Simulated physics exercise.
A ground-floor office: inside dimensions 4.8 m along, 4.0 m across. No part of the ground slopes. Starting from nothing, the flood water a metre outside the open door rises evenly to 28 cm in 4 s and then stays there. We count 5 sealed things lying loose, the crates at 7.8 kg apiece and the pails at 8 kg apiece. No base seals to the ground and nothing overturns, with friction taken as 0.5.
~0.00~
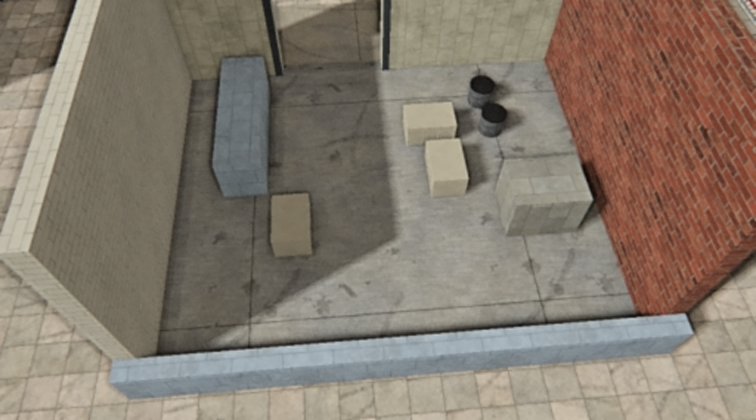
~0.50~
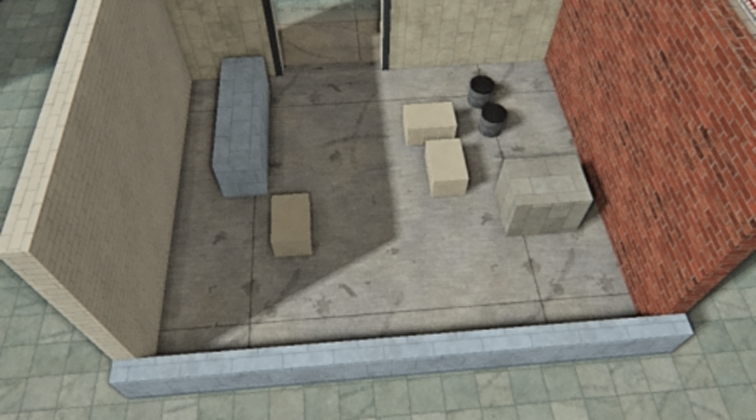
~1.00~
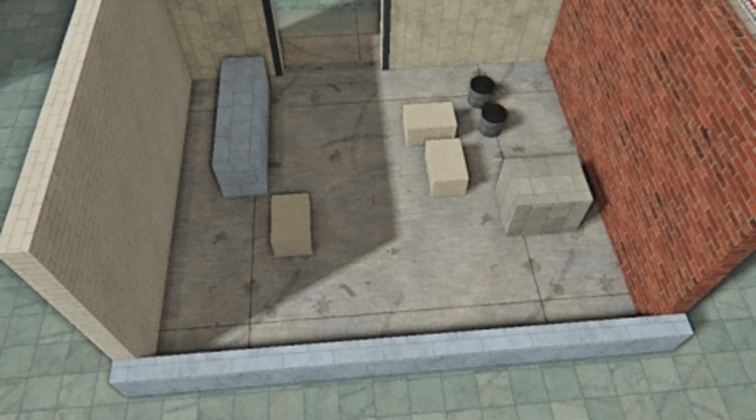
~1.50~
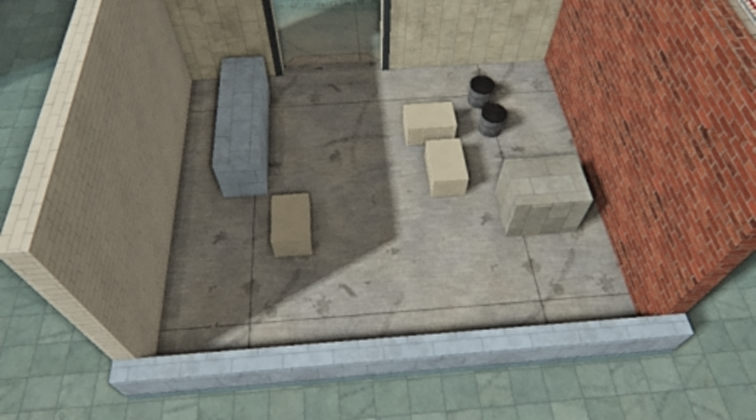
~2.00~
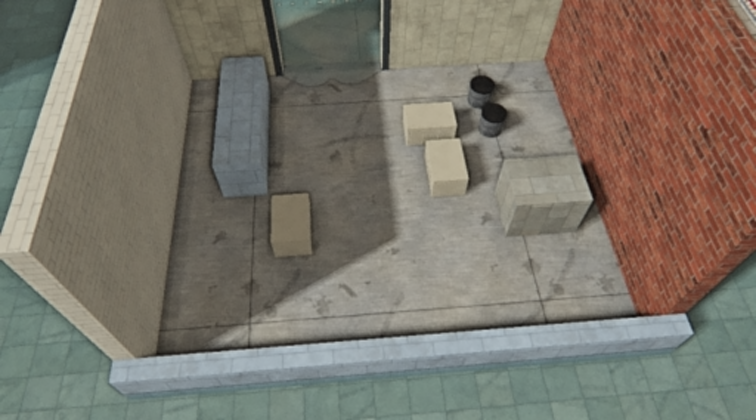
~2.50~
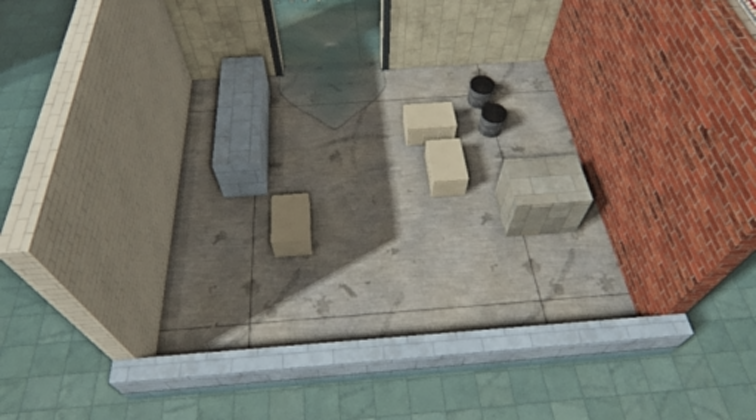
A walled room stays still as water surrounds it and spreads in through the doorway.
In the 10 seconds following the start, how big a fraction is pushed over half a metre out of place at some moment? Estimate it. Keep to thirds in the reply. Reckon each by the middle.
My answer: One to two thirds.
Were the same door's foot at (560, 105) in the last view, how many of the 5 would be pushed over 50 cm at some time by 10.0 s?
So the tally would be 5.
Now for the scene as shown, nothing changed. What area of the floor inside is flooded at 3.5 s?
I'd put it close to 4.0 m2.
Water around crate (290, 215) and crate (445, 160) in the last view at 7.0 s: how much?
Roughly 13 and 6 cm.
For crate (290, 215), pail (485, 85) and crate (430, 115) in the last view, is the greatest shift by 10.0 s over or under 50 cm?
Result, in order: Exceeded / stayed within / exceeded.
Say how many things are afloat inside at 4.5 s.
The count is 0.
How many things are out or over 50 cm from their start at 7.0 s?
By then the count is 3.
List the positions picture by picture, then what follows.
In the first picture, a crate at (290, 217), on the bottom; a pail at (494, 112), on the bottom; water covers 0.0 m2; 0 of 5 have shifted.
In the second picture, a crate at (290, 217) rests on the ground; a pail at (494, 112) rests on the ground; water covers 0.0 m2; 0 of 5 have shifted.
In the third picture, a crate at (290, 217) rests on the ground; a pail at (494, 112), on the bottom; water covers 0.0 m2; 0 of 5 have shifted.
In the fourth picture, a crate at (290, 217), on the bottom; a pail at (494, 112) rests on the ground; water covers 0.0 m2; 0 of 5 have shifted.
In the fifth picture, a crate at (290, 217), on the bottom; a pail at (494, 112) rests on the ground; 0.2 m2 under water; 0 of 5 have shifted.
In the sixth picture, a crate at (290, 217) rests on the ground; a pail at (494, 112), on the bottom; water covers 1.0 m2; 0 of 5 have shifted.
After 3.5 s 0 of 5 are over 50 cm from their spots; 0 afloat.
After 4.5 s 0 of 5 are over 50 cm from their spots; 0 afloat.
After 7.0 s 3 of 5 are over 50 cm from their spots; 2 afloat.
After 10.0 s 3 of 5 are over 50 cm from their spots, and 3 have been at some point; 3 afloat.
